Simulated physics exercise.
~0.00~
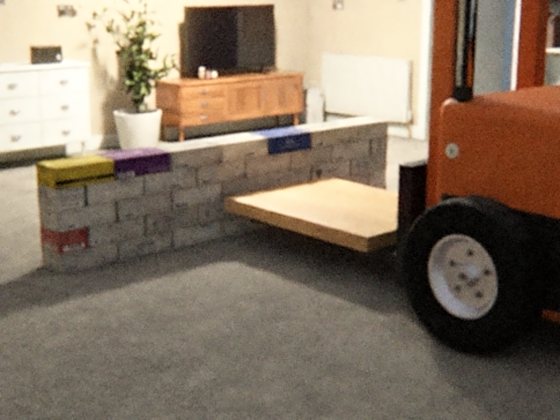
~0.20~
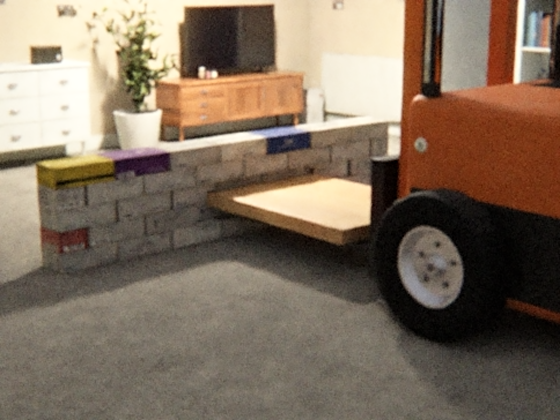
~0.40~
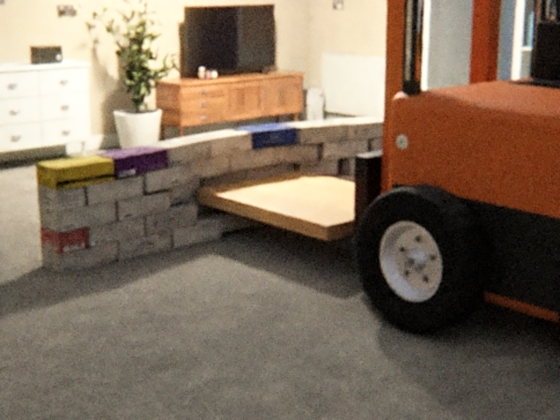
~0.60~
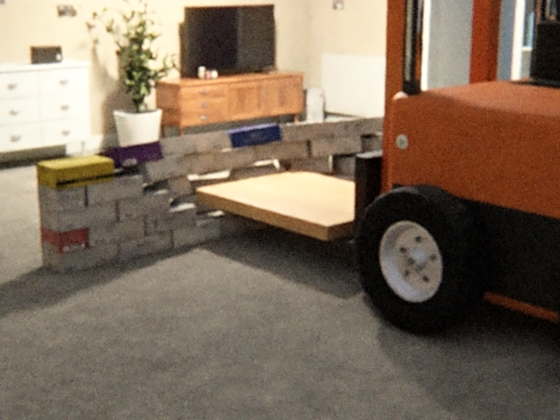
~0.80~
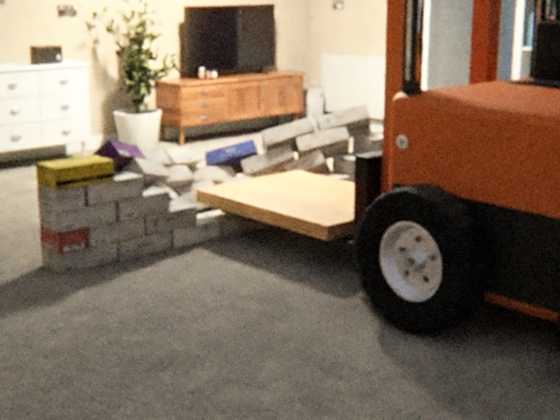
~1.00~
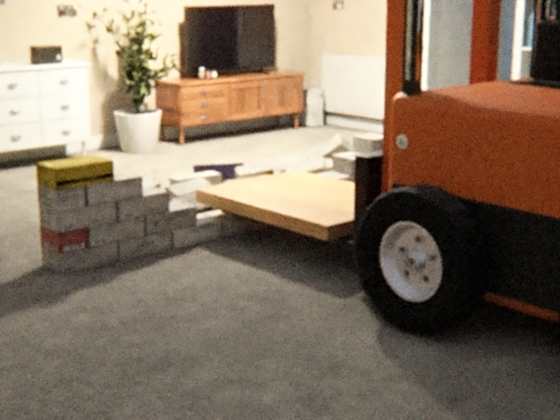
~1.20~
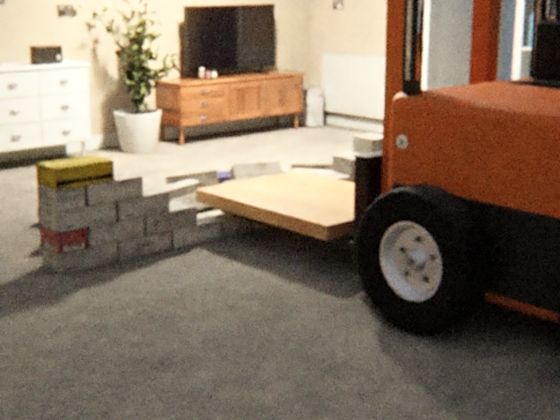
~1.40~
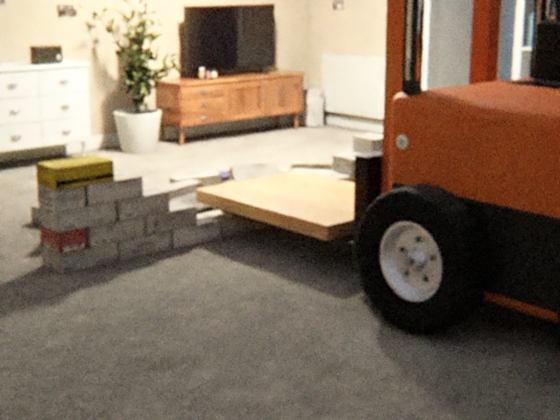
An orange forklift carrying a flat, pale wooden slab on its raised forks moves left toward a low wall of grey blocks in a living room. The slab pushes into the wall's face, and the middle and right of the wall begin to lean back as the forklift halts. The upper rows tilt and break apart, with the blue and purple blocks tipping along with them. They topple behind the wall and drop from sight or settle low on the far side. The stepped left end stays standing, its yellow and red blocks still in place, while the forklift remains still.
